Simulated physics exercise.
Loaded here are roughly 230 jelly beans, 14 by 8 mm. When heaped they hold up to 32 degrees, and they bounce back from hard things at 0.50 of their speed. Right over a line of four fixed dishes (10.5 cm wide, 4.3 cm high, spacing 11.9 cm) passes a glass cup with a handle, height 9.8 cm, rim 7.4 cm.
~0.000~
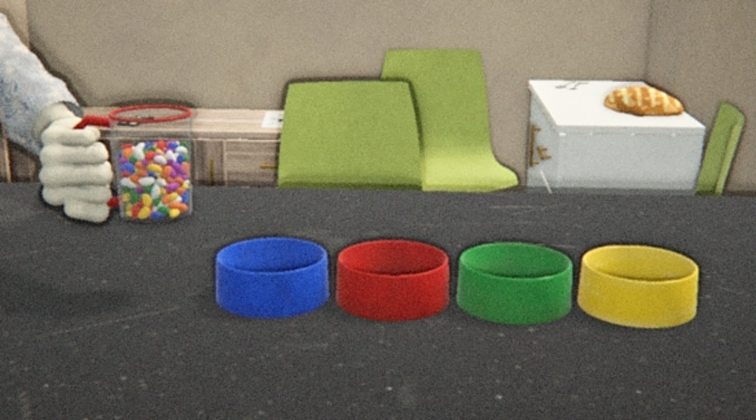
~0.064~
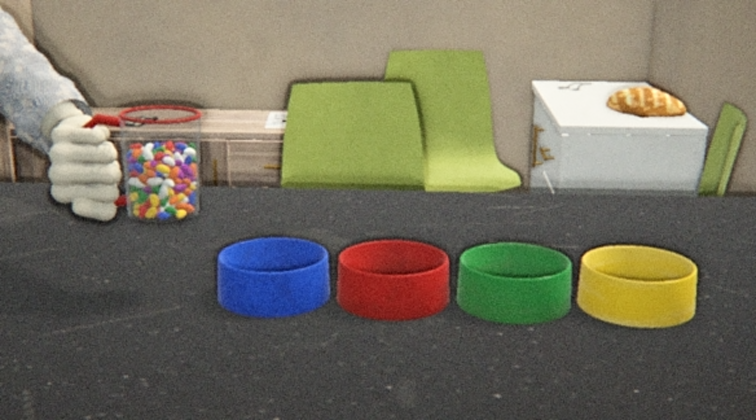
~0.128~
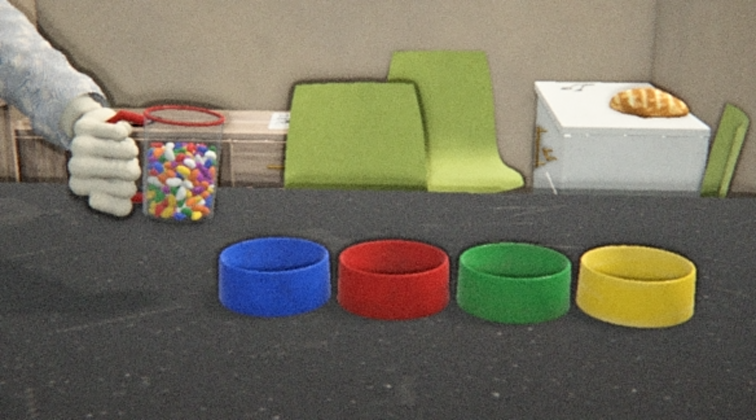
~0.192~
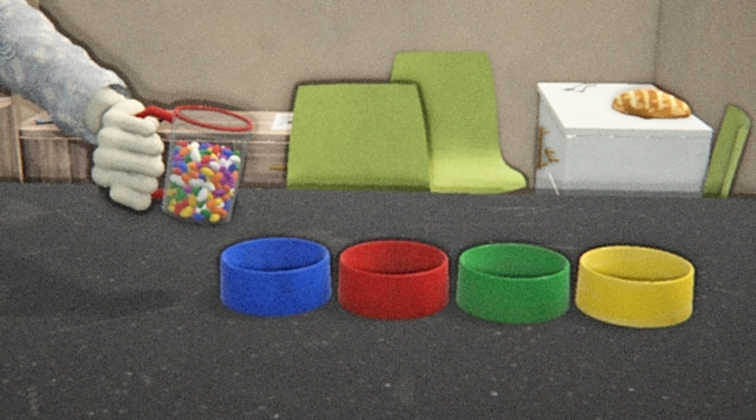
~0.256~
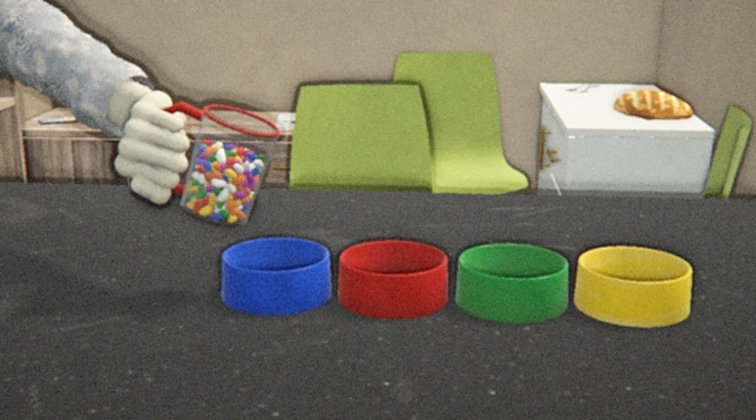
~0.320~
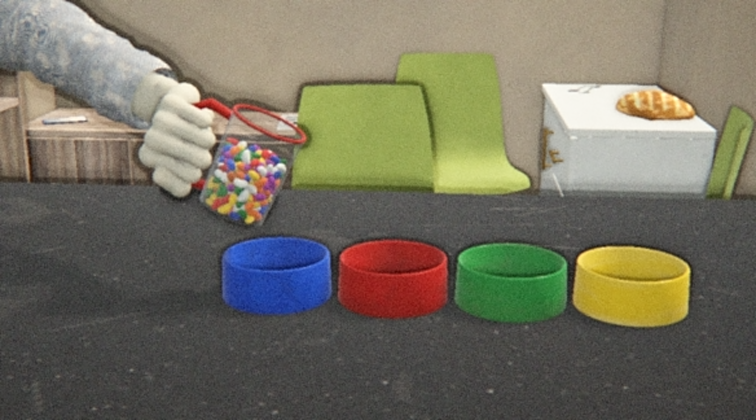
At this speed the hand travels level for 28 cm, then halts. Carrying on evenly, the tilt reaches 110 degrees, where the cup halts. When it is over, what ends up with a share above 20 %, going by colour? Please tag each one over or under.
Red dish - under; blue dish - under; green dish - over; yellow dish - under; counter - under.
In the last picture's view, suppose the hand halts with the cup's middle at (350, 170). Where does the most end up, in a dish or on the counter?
Most of it ends up at red.
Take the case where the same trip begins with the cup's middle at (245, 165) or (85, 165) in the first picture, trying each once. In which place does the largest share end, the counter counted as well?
Most goes to: Yellow, then red.
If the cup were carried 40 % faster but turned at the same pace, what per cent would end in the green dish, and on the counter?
Result - green dish: 100; counter: 0.
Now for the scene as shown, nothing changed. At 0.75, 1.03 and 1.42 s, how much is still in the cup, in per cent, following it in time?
About 100, 95, 60.
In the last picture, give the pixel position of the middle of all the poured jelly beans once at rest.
Near (511, 282).
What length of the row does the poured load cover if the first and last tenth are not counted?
6 cm, roughly.
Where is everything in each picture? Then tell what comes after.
The first picture shows cup at (154, 164), tilt 0 degrees, lip at (189, 114), moved 0.0 cm; middle of the pieces at (152, 180); blue dish at (272, 256); red dish at (393, 258); green dish at (515, 261); yellow dish at (640, 264).
The second picture shows cup at (162, 165), tilt 2 degrees, lip at (199, 116), moved 0.6 cm; middle of the pieces at (160, 180).
The third picture shows cup at (181, 165), tilt 7 degrees, lip at (222, 121), moved 2.3 cm; middle of the pieces at (178, 181).
The fourth picture shows cup at (205, 166), tilt 13 degrees, lip at (251, 127), moved 4.5 cm; middle of the pieces at (200, 181).
The fifth picture shows cup at (228, 167), tilt 19 degrees, lip at (278, 134), moved 6.7 cm; middle of the pieces at (221, 181).
The sixth picture shows cup at (250, 168), tilt 25 degrees, lip at (304, 140), moved 8.8 cm; middle of the pieces at (242, 181); blue dish at (276, 254); red dish at (393, 258); green dish at (512, 261); yellow dish at (633, 265). The cup turns about 95 degrees a second and travels 34 cm a second.
Then, at 0.75 s, tilt 66 degrees; cup holds 100 %.
Then, at 1.03 s, tilt 93 degrees; cup holds 95 %, green 5 %.
After 1.42 s, tilt 110 degrees; cup holds 60 %, green 40 %.
By 2.8 s all is still; red 0 %, blue 0 %, green 100 %, yellow 0 %, counter 0 %.
